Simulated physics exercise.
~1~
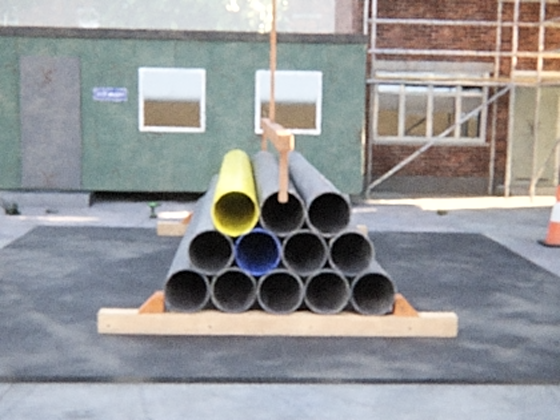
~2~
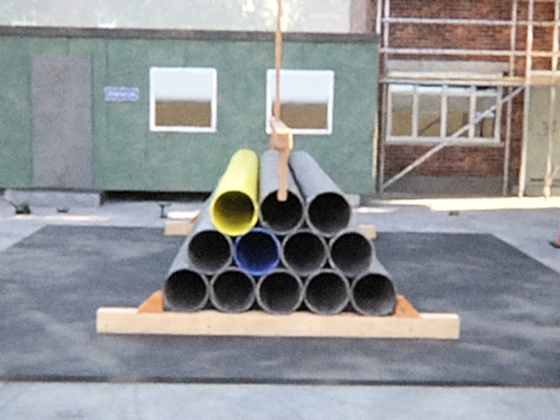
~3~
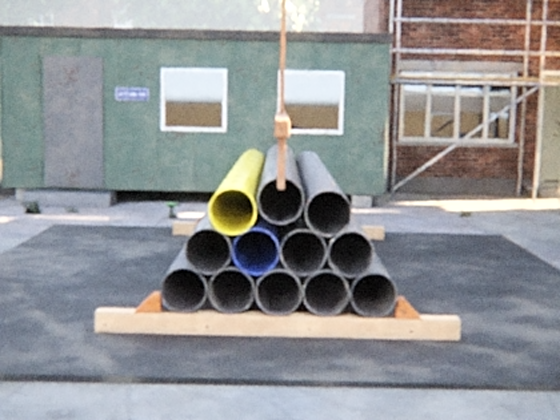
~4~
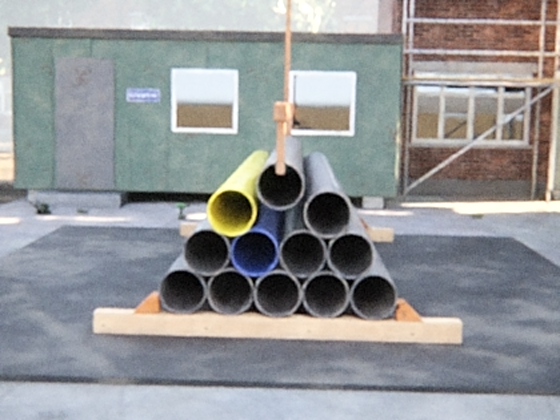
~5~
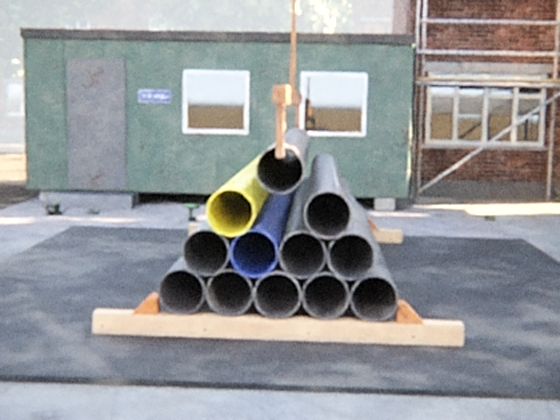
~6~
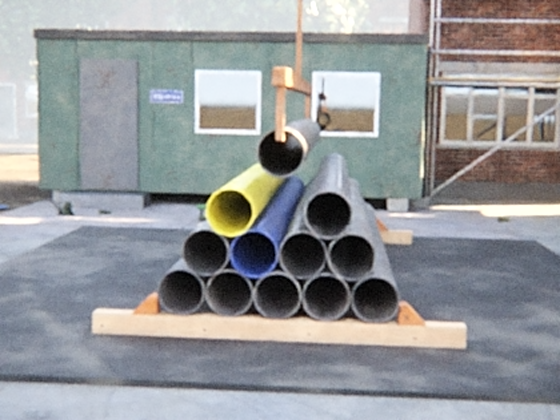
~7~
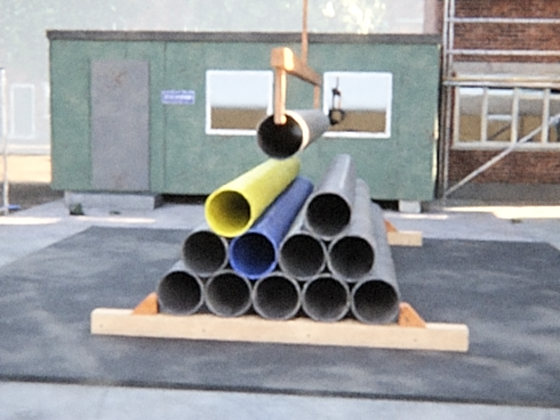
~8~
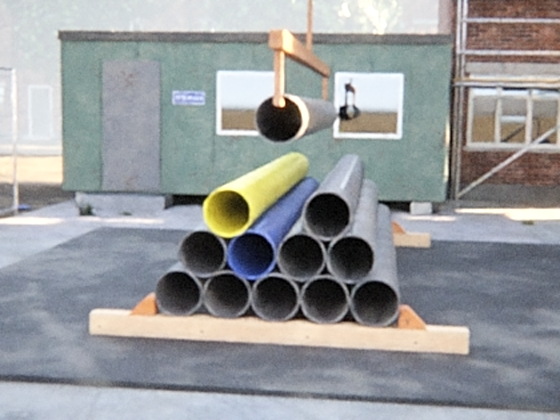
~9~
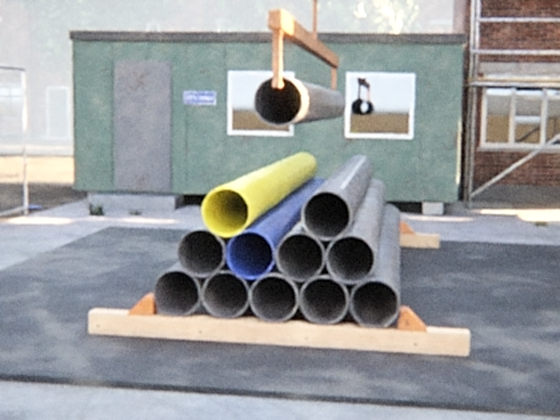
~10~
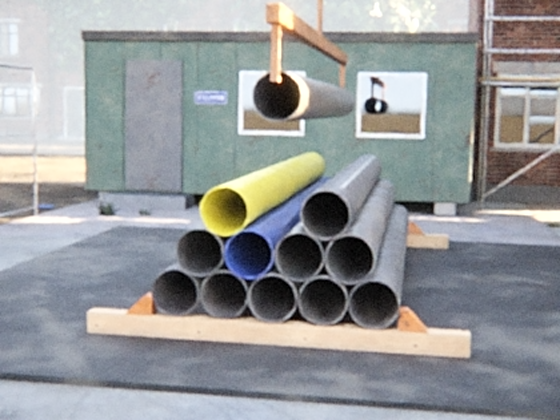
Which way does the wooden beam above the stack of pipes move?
The beam moves up, carrying the hooked grey pipe with it.
